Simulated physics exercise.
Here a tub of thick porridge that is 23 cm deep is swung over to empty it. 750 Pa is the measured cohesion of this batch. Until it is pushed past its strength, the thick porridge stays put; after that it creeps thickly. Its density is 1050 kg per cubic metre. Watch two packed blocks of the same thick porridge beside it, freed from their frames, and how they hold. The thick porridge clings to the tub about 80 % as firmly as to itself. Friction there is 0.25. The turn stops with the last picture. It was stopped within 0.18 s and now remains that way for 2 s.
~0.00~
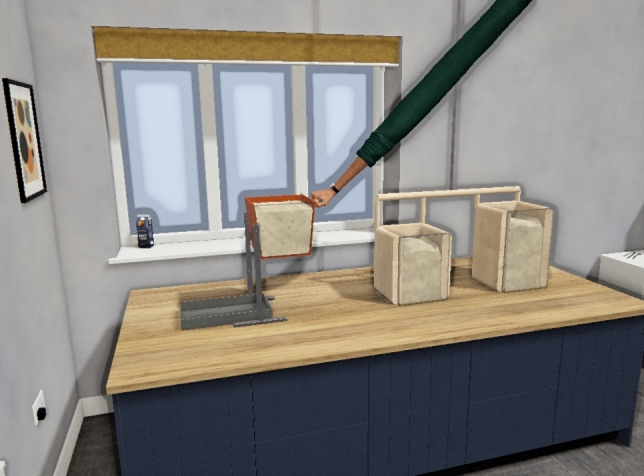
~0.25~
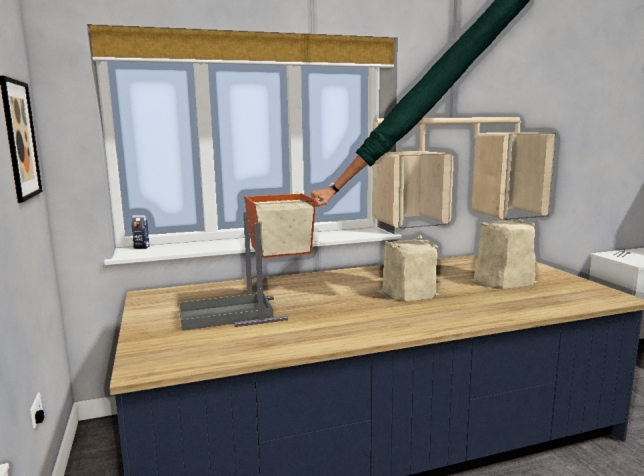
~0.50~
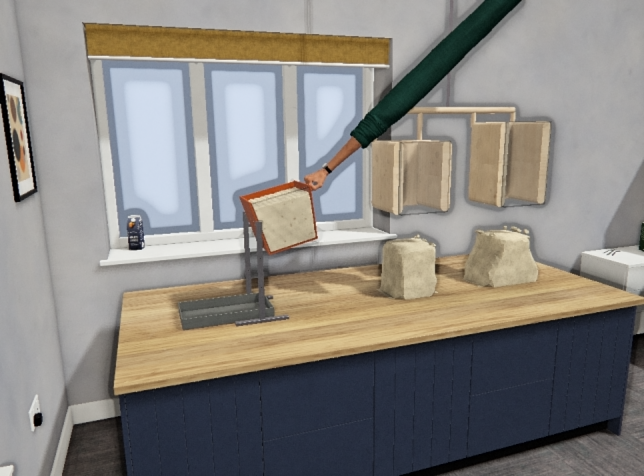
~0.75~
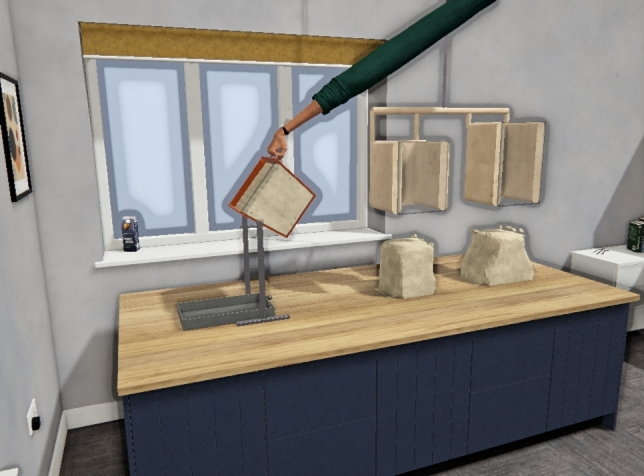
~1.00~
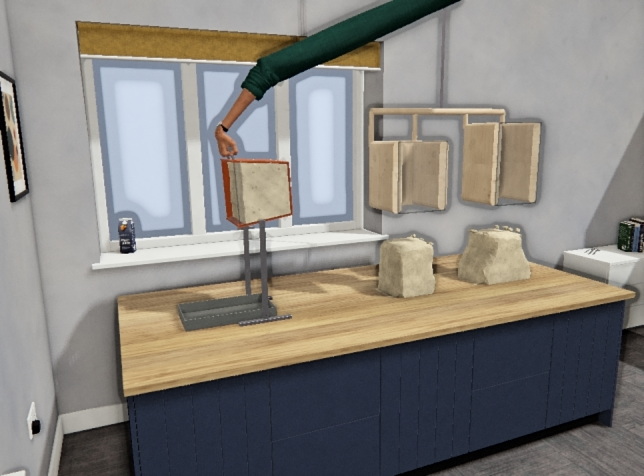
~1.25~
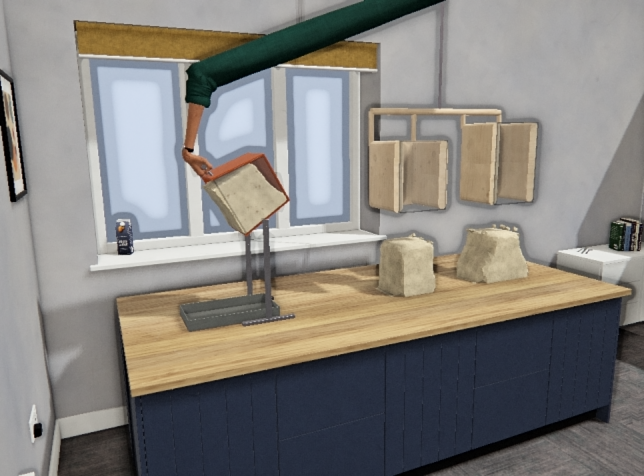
On a wooden counter, two pale blocks slump after their casings lift, and a hand tips a tub.
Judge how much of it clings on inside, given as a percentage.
Something like 0 % clings on inside.
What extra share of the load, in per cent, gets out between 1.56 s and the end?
I'd say close to 0 in a hundred.
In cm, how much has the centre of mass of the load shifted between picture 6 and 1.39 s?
Shift: Roughly 10 cm.
By 1.39 s, the tub is at 119 degrees and holds 54 %.
By 1.56 s, the tub is at 119 degrees and holds 0 %.
By 1.73 s, the tub is at 119 degrees and holds 0 %.
By 1.90 s, the tub is at 119 degrees and holds 0 %.
By 3.25 s, at the end, the tub is at 119 degrees and holds 0 %.
